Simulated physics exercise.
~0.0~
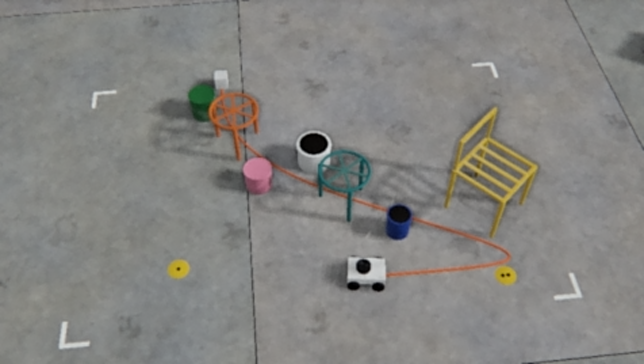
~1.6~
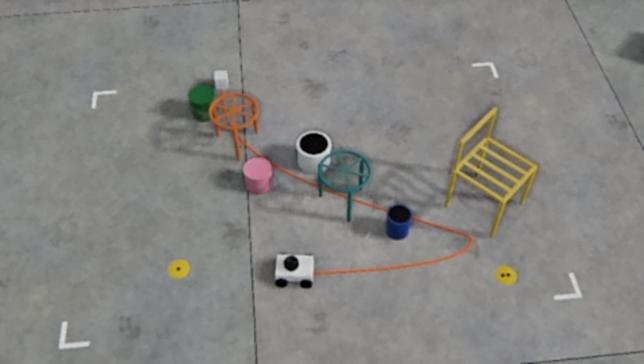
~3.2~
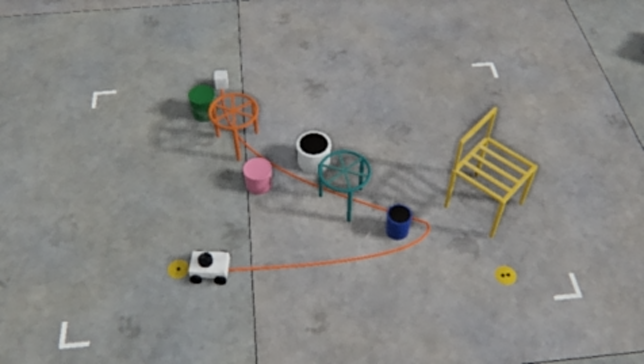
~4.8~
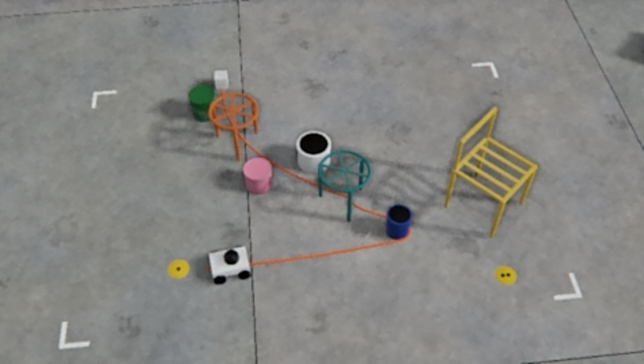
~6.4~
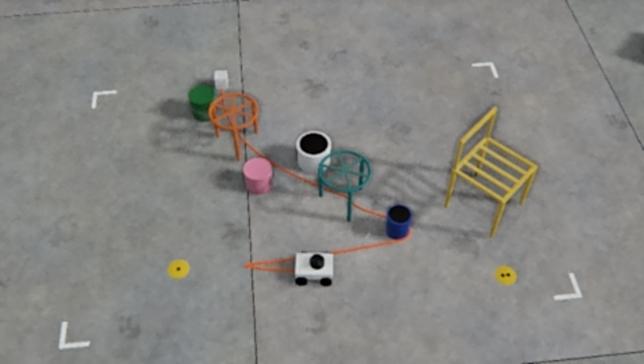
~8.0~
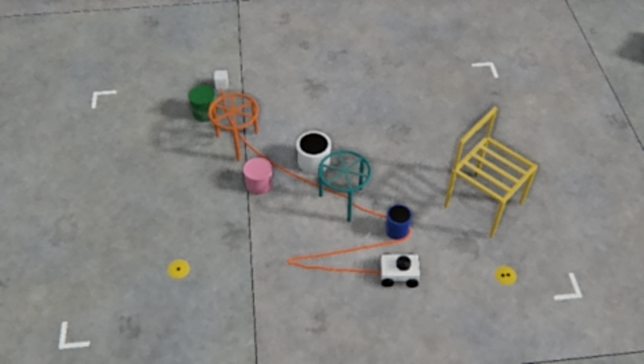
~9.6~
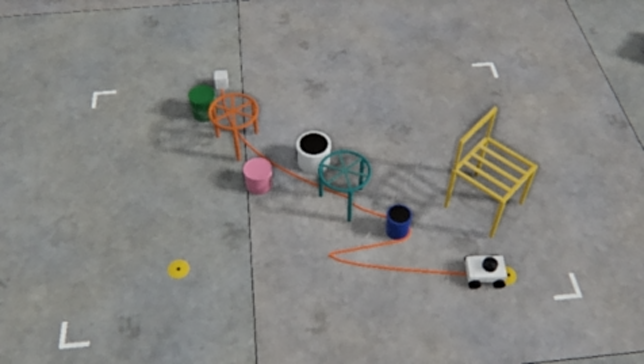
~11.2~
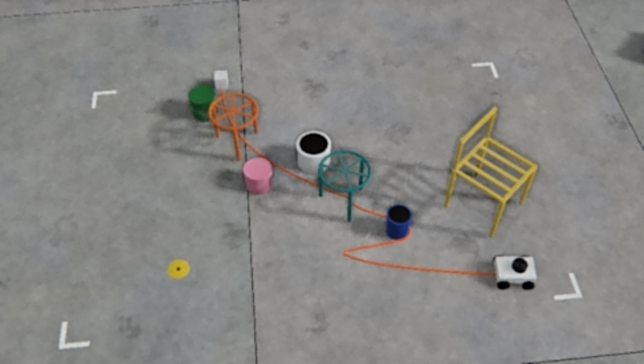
A small white cart trailing an orange lead rolls left to one yellow mark, then right to another, chairs and pots staying still.
